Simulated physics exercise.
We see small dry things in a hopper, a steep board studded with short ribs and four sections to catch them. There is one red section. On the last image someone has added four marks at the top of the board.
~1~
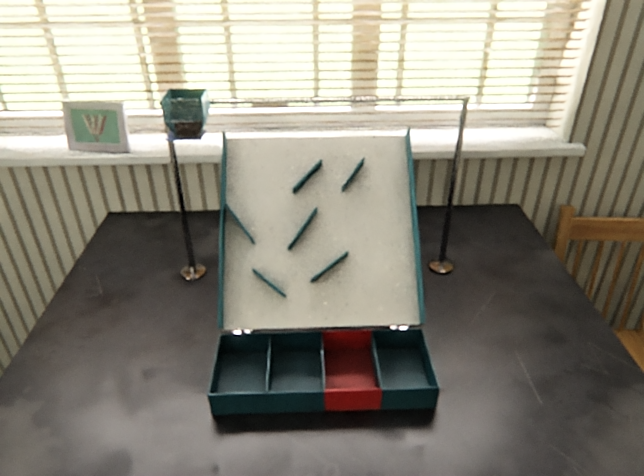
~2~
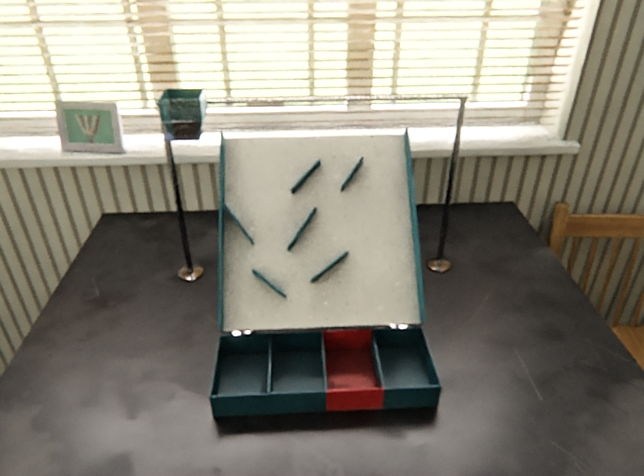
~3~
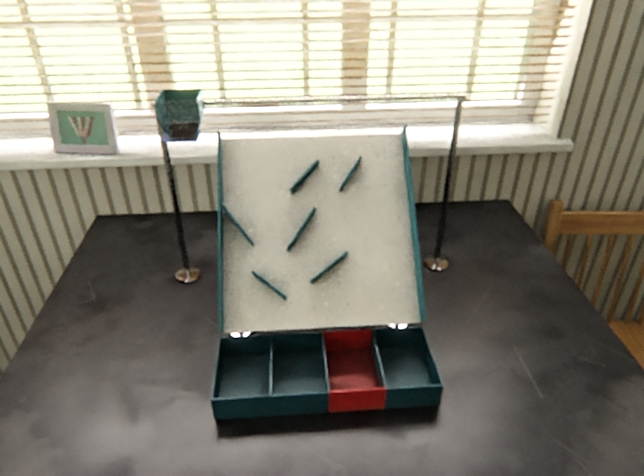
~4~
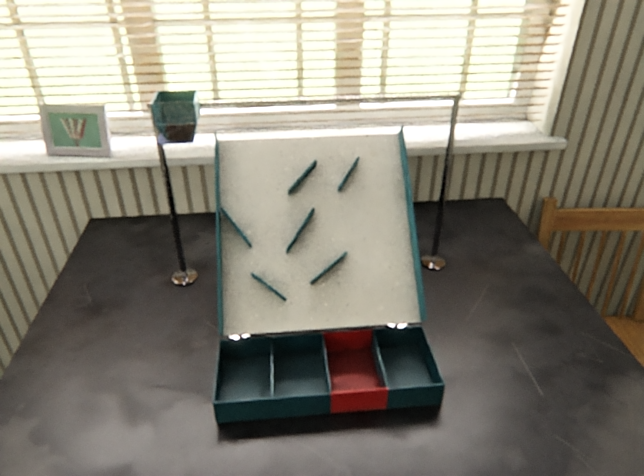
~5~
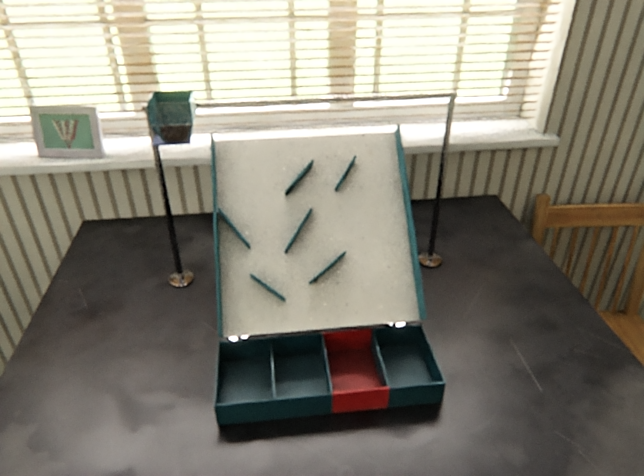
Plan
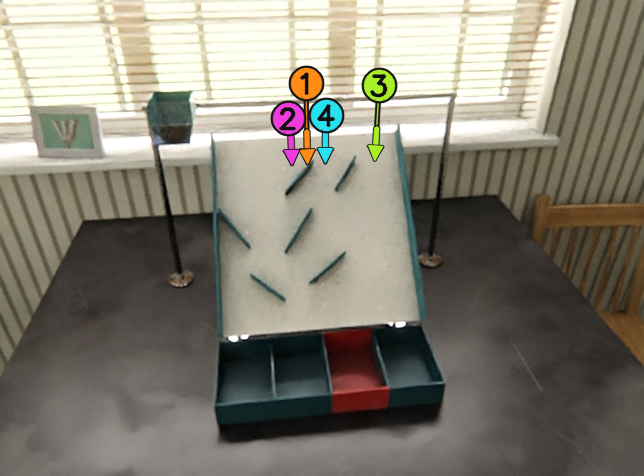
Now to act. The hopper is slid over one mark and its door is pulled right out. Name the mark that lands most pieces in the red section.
2.
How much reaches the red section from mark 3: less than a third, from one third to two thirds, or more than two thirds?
Less than a third.
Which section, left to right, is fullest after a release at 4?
The second from the left.
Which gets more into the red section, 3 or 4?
That would be 3.
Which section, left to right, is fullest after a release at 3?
The fourth.
On the marked copy, mark 1 meets the board at (307, 158); mark 2 meets the board at (291, 159); mark 3 meets the board at (375, 155); mark 4 meets the board at (325, 157).
With 1, a small share in the red section, all but a few in other sections.
With 2, close to a third in the red section, close to two thirds in other sections.
With 3, a small share in the red section, the bulk in other sections, a small share outside the box.
With 4, only a few in the red section, all but a few in other sections.
